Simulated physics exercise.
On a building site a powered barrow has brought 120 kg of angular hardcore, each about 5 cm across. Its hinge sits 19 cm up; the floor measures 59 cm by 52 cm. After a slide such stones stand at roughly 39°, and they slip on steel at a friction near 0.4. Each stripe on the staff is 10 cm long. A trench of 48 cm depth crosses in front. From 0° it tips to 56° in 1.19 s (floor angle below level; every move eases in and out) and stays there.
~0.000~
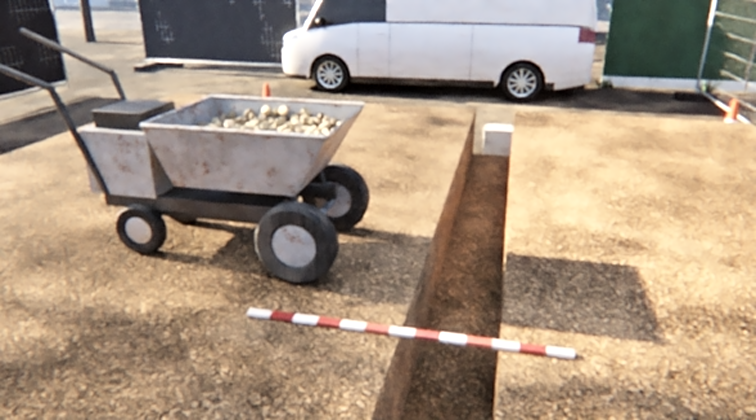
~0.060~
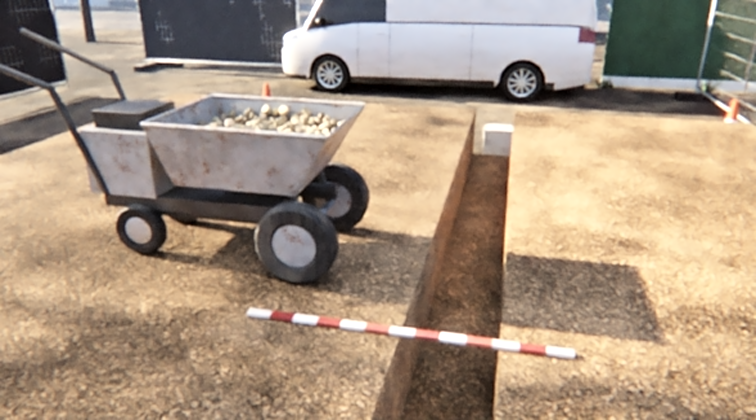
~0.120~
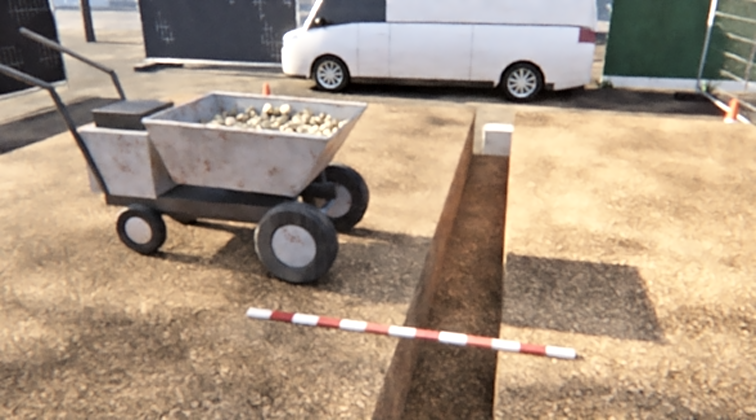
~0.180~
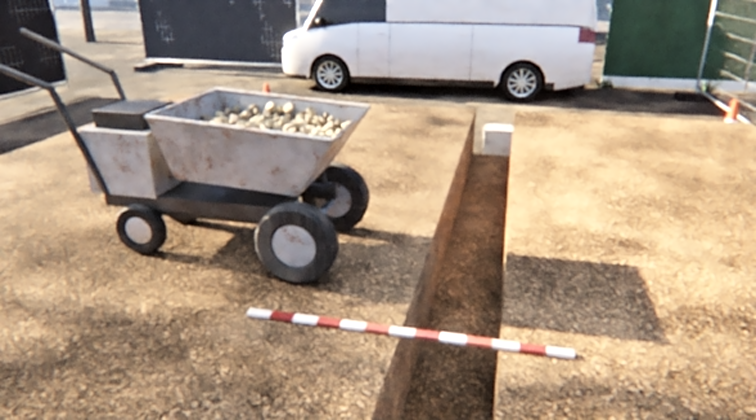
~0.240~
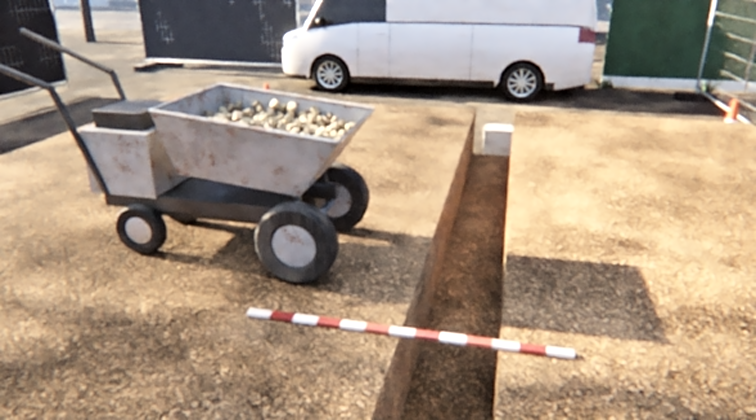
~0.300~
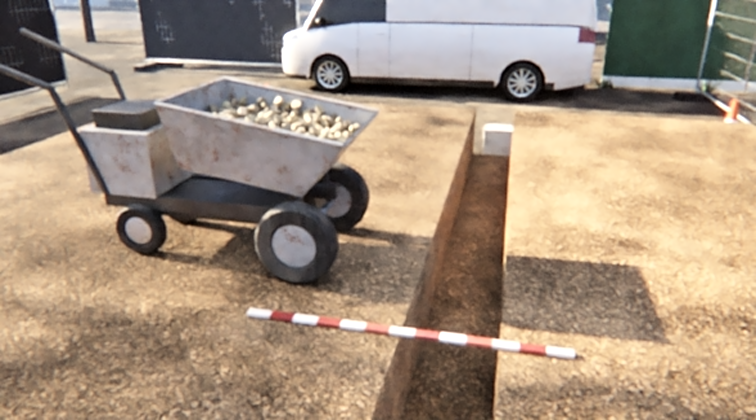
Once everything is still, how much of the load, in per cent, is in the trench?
Close to 6 in a hundred.
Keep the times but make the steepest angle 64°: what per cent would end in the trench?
In that case some 25 per cent.
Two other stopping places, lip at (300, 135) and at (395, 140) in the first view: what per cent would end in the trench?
Near 5 per cent from the first place, 5 from the second.
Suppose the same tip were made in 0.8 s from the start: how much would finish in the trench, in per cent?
Then about 15 per cent.
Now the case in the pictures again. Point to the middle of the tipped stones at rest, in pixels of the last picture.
Near (467, 343).
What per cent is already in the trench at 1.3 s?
About 0 per cent by then.
After 0.9 s the floor is at 47°; 100 % in the tray; the foremost stones are at (388, 182).
After 1.3 s the floor is at 56°; 100 % in the tray; the foremost stones are at (414, 188).
After 1.6 s the floor is at 56°; 98 % in the tray, 2 % in the trench; the foremost stones are at (455, 255).
After 3.6 s the floor is at 56°; 94 % in the tray, 6 % in the trench; the foremost stones are at (492, 341).
